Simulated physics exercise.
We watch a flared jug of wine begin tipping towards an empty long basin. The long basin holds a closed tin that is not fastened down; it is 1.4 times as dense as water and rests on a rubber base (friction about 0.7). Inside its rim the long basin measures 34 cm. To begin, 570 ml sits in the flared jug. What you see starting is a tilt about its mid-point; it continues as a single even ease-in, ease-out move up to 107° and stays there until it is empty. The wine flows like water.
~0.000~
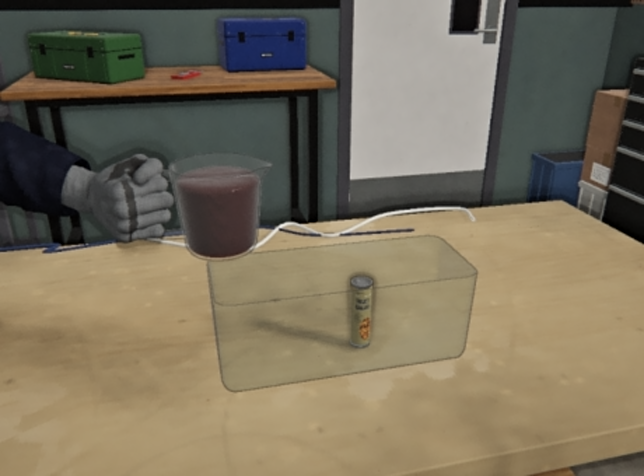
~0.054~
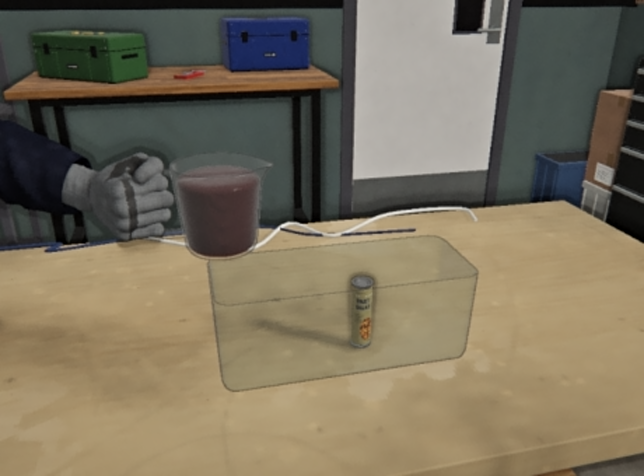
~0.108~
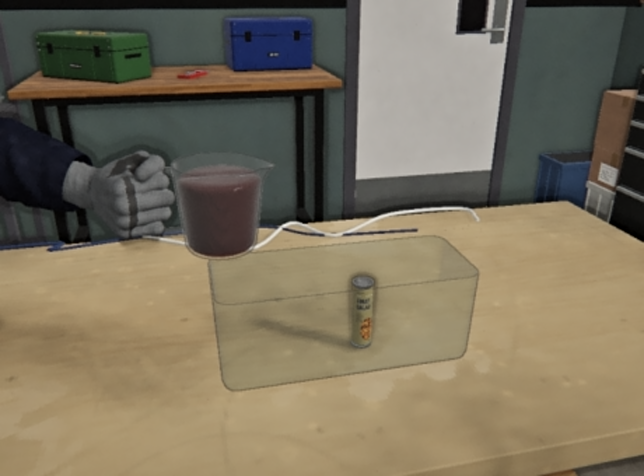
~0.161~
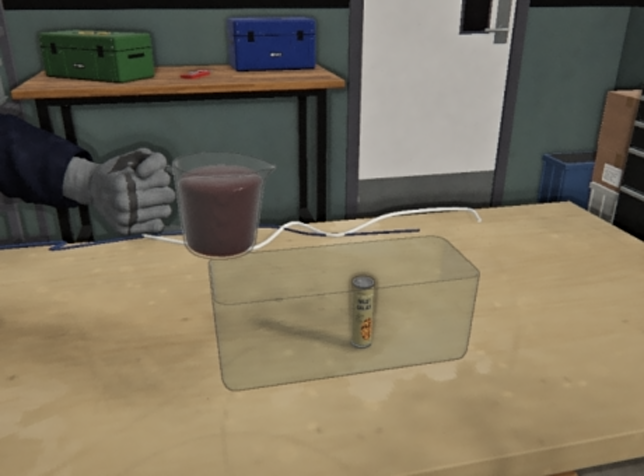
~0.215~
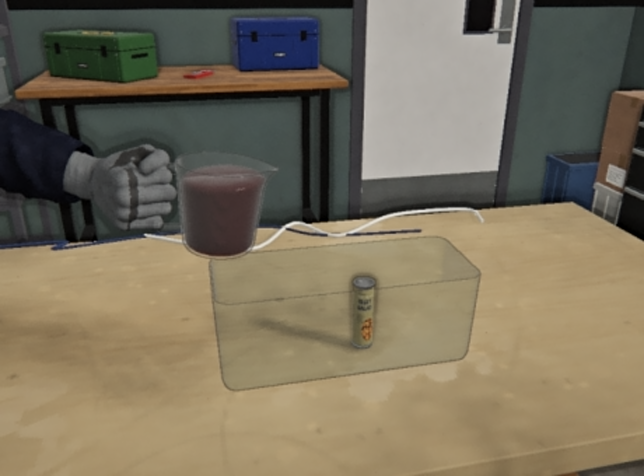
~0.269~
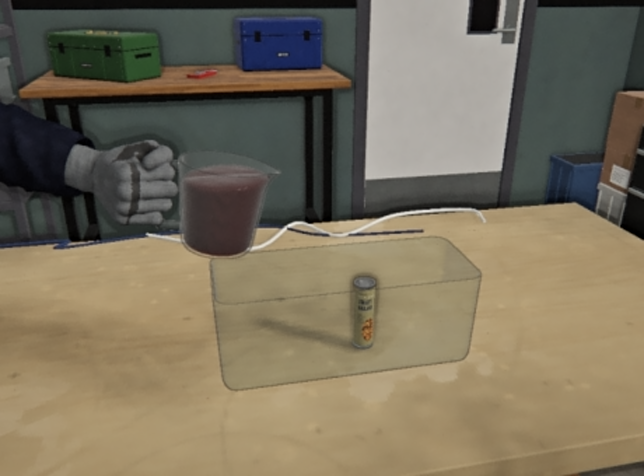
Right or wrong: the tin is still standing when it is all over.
Right, it is still standing.
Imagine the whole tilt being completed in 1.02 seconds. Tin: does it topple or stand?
The tin stays balanced.
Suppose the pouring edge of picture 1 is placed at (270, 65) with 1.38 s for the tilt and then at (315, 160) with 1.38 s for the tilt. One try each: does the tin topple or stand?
Try 1: Tipped over; try 2: Tipped over.
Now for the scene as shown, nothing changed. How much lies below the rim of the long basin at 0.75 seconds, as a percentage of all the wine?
Some 10 per cent.
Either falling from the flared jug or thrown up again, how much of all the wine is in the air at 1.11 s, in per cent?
Estimated airborne part: Roughly 10 per cent.
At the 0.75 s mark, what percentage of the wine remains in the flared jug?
76 %.
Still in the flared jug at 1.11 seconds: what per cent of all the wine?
20 per cent or so.
By 0.75 s the tilt is 61° and 76 per cent is still to pour; the tin stands where it began.
By 1.11 s the tilt is 97° and 19 per cent is still to pour; the tin stands where it began.
By 1.48 s the tilt is 107° and 0 per cent is still to pour; the tin stands where it began.
By 1.88 s the tilt is 107° and 0 per cent is still to pour; the tin stands where it began.
At rest the tin stands where it began.
